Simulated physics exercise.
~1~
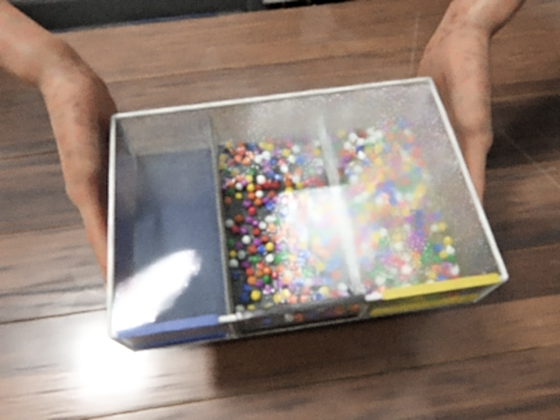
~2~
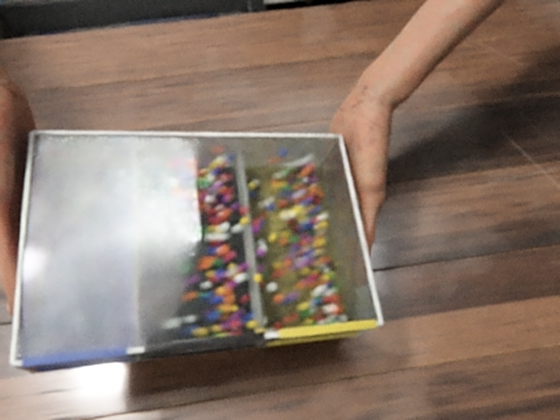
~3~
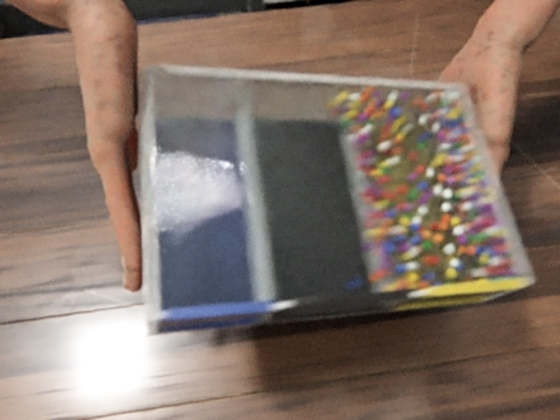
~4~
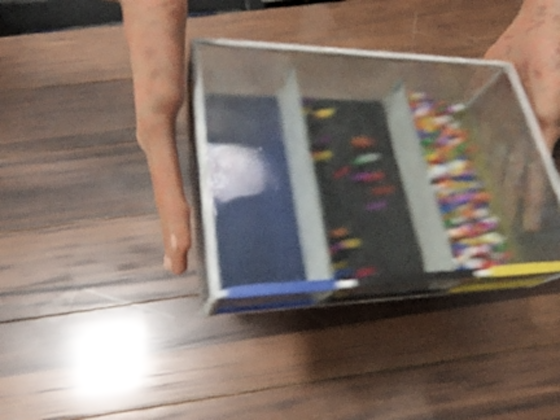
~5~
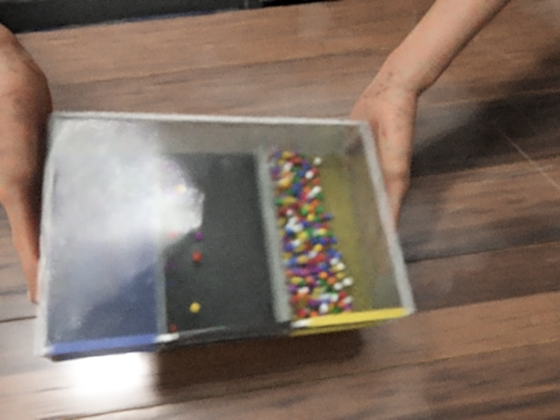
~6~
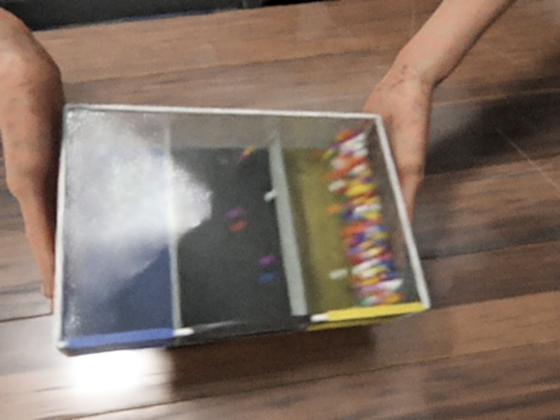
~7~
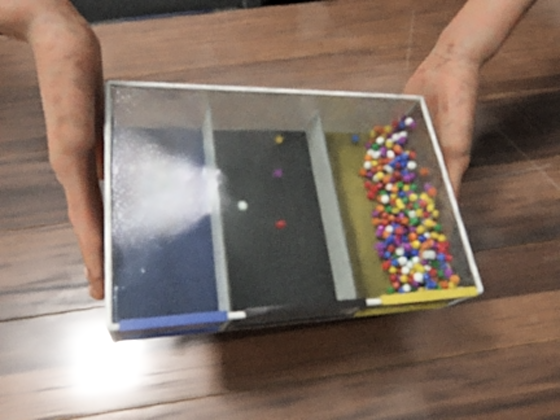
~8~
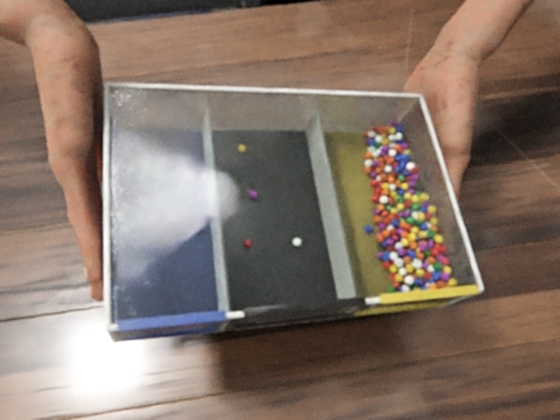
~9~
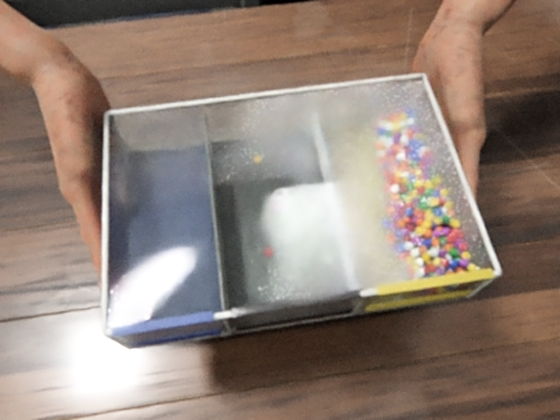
Two hands hold a clear-topped box above a dark wooden floor or tabletop, seen from above at a slight angle. Inside, dividing walls separate a blue compartment on the left, a black one in the middle and a yellow one on the right, with many colourful beads spread over the middle and right. The hands shake the box from side to side and tilt it, and the beads tumble rightward over the divider. A few stragglers roll about on the black floor. The box finally settles level, with nearly all the beads heaped in the yellow compartment and the blue one empty.
